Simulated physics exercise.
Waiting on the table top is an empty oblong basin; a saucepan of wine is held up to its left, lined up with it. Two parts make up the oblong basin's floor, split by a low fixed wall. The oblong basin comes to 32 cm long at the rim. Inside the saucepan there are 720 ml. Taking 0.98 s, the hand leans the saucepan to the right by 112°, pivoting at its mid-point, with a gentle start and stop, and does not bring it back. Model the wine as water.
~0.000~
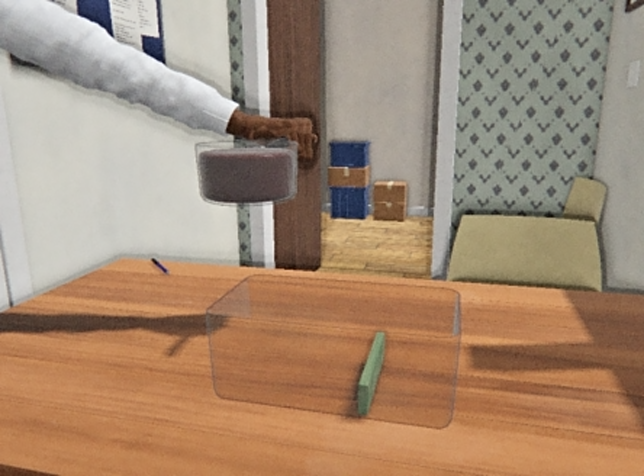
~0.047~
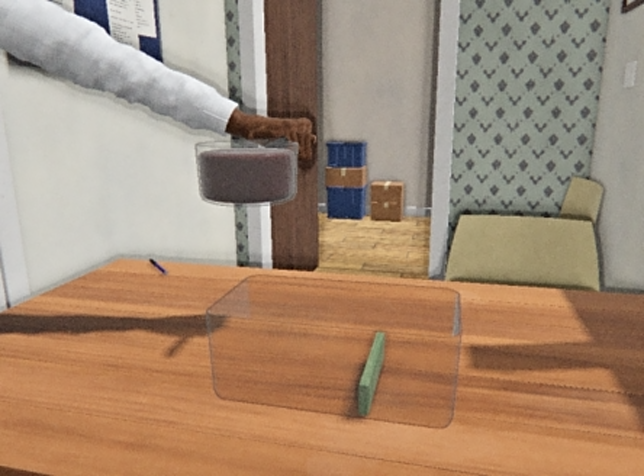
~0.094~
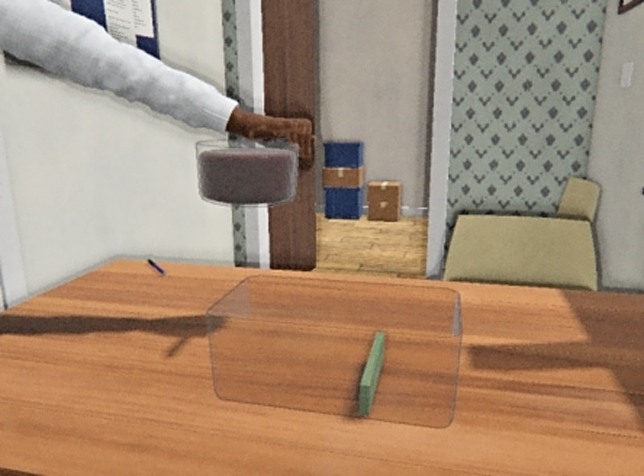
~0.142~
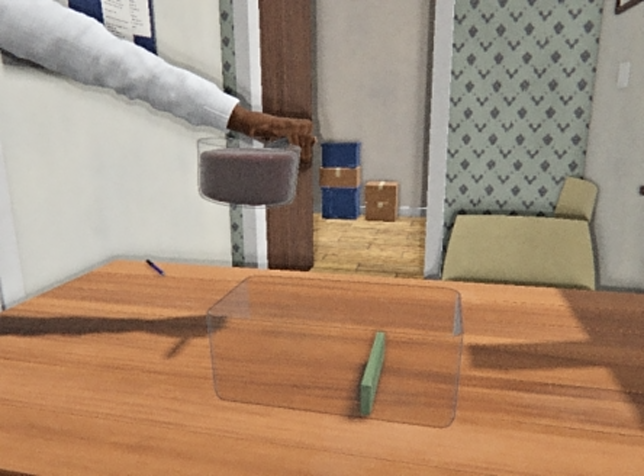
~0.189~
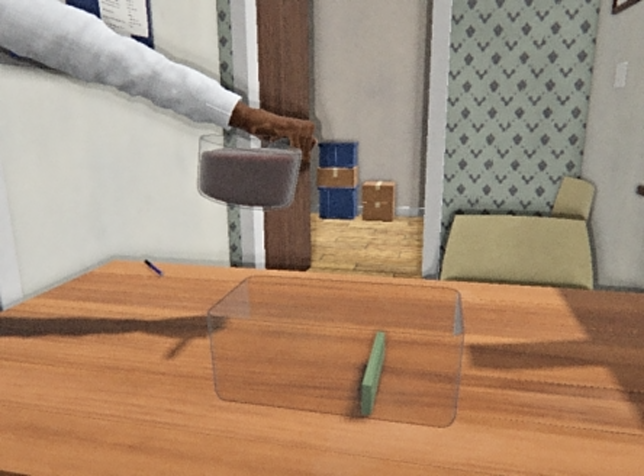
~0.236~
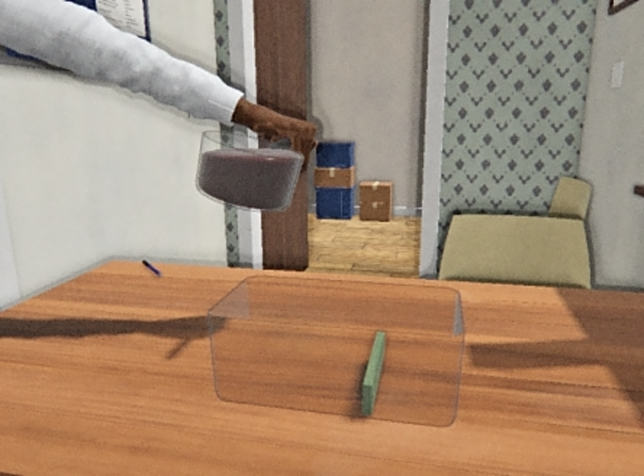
A hand slowly tilts a saucepan of wine rightward above a clear basin on the table.
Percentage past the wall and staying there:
13 percent.
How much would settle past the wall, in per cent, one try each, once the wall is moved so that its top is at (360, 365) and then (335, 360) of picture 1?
Respectively close to 45 and 65 %.
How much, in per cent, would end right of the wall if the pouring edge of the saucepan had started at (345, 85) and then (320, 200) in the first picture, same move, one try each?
70 then 30 %.
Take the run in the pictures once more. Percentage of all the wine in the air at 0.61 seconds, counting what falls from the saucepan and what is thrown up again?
Around 40 in a hundred.
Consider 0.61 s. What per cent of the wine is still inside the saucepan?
Fraction remaining: Approx. 46 per cent.
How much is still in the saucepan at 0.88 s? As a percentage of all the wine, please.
Around 6 in a hundred is still there.
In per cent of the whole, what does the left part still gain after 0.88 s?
It comes to some 12 per cent.
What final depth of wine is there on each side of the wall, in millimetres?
Roughly 20 mm on the left side and 6 mm on the right side.
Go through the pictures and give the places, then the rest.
In the first picture, it leans 0°; its right rim is at (294, 146); the wine meets the walls at (206, 152) and (294, 153); the oblong basin's rim runs from (229, 293) to (459, 313); the wall's top is at (373, 357).
In the second picture, it leans 1°; its right rim is at (294, 146); the wine meets the walls at (206, 152) and (294, 153).
In the third picture, it leans 3°; its right rim is at (295, 148); the wine meets the walls at (206, 152) and (295, 154).
In the fourth picture, it leans 6°; its right rim is at (297, 151); the wine meets the walls at (207, 151) and (296, 154).
In the fifth picture, it leans 10°; its right rim is at (299, 155); the wine meets the walls at (208, 152) and (298, 155).
In the sixth picture, it leans 15°; its right rim is at (300, 160); the wine meets the walls at (208, 152) and (301, 156).
By 0.61 s the tilt is 77° and 46 per cent is still to pour, 14 is left of the wall and 0 right of it.
By 0.88 s the tilt is 109° and 6 per cent is still to pour, 72 is left of the wall and 11 right of it.
By 1.17 s the tilt is 112° and 0 per cent is still to pour, 84 is left of the wall and 13 right of it.
By 1.48 s the tilt is 112° and 0 per cent is still to pour, 85 is left of the wall and 13 right of it.
At rest 85 per cent lies left of the wall, 13 right of it and 2 outside.
